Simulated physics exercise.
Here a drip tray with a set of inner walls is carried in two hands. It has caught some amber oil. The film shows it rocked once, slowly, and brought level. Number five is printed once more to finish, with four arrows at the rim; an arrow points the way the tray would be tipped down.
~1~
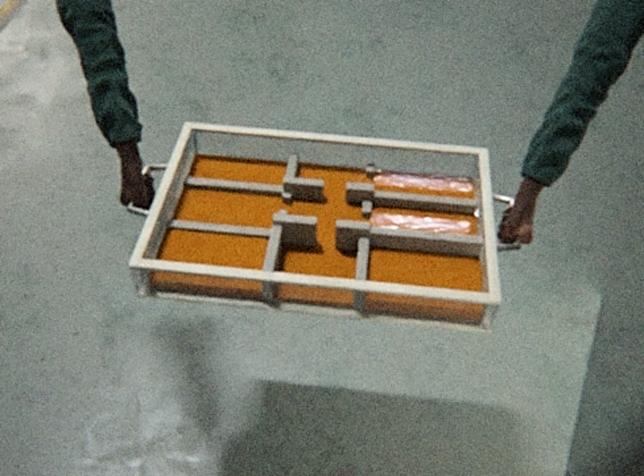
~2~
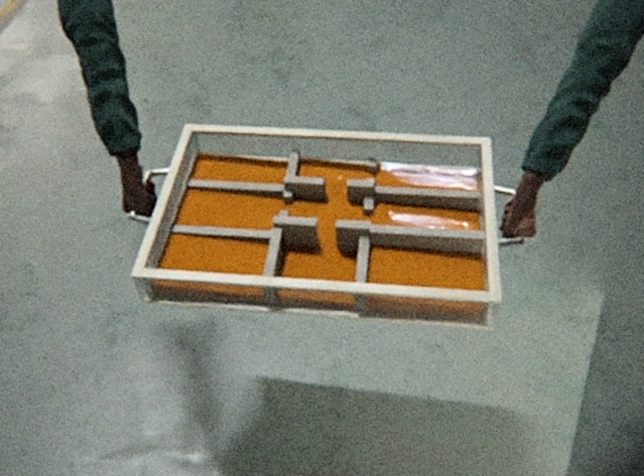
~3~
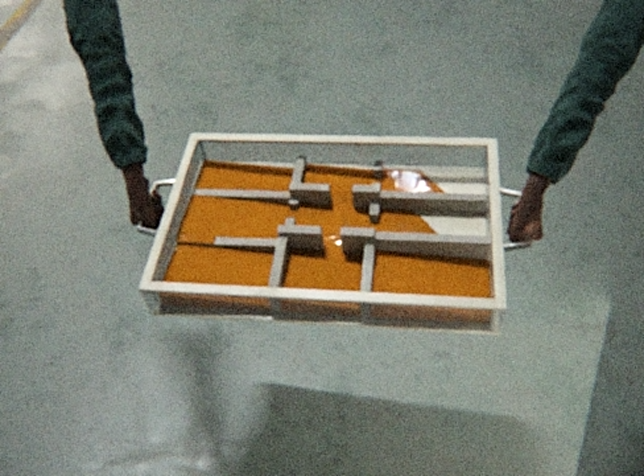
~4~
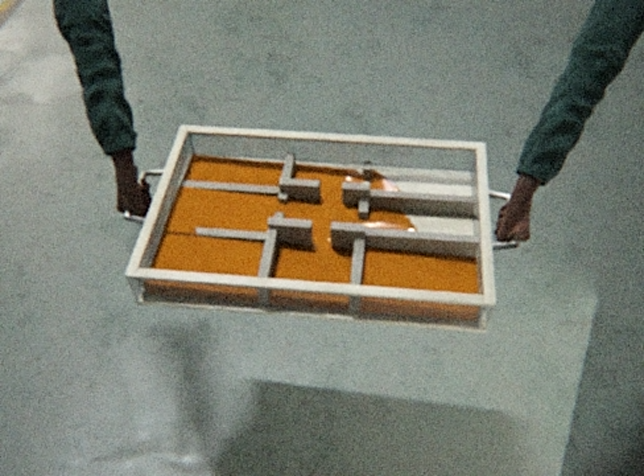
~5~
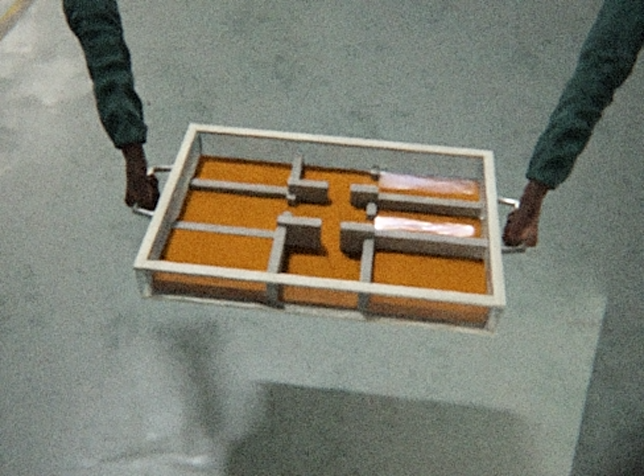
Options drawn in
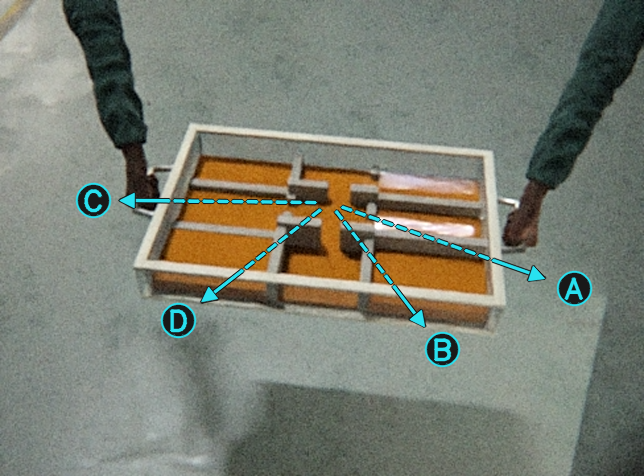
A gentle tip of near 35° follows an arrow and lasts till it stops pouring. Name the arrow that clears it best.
Arrow D does it best.
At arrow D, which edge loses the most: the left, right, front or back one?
The front rim.
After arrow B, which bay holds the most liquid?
It is the front right one.
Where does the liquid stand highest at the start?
That is the front right bay.
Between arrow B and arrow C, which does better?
Arrow B.
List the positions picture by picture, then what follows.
In the first picture, the tray is level; deepest in the front right bay, at (421, 275), shallowest in the back left.
In the second picture, tipped about 4° down to the front left; no wall is crossed.
In the third picture, tipped about 7° down to the front left; liquid runs over the wall between the front left and centre left bays.
In the fourth picture, tipped about 4° down to the front left; liquid runs over the wall between the front left and centre left bays.
In the fifth picture, the tray is level; deepest in the front right bay, at (426, 277), shallowest in the centre right.
On the marked copy, A ends at (539, 276); B ends at (421, 322); C ends at (125, 200); D ends at (205, 298).
If A is chosen, about 43 % stays in the tray, the largest part in the front right bay.
If B is chosen, about 38 % stays in the tray, the largest part in the front right bay.
If C is chosen, about 55 % stays in the tray, the largest part in the front left bay.
If D is chosen, about 30 % stays in the tray, the largest part in the front left bay.
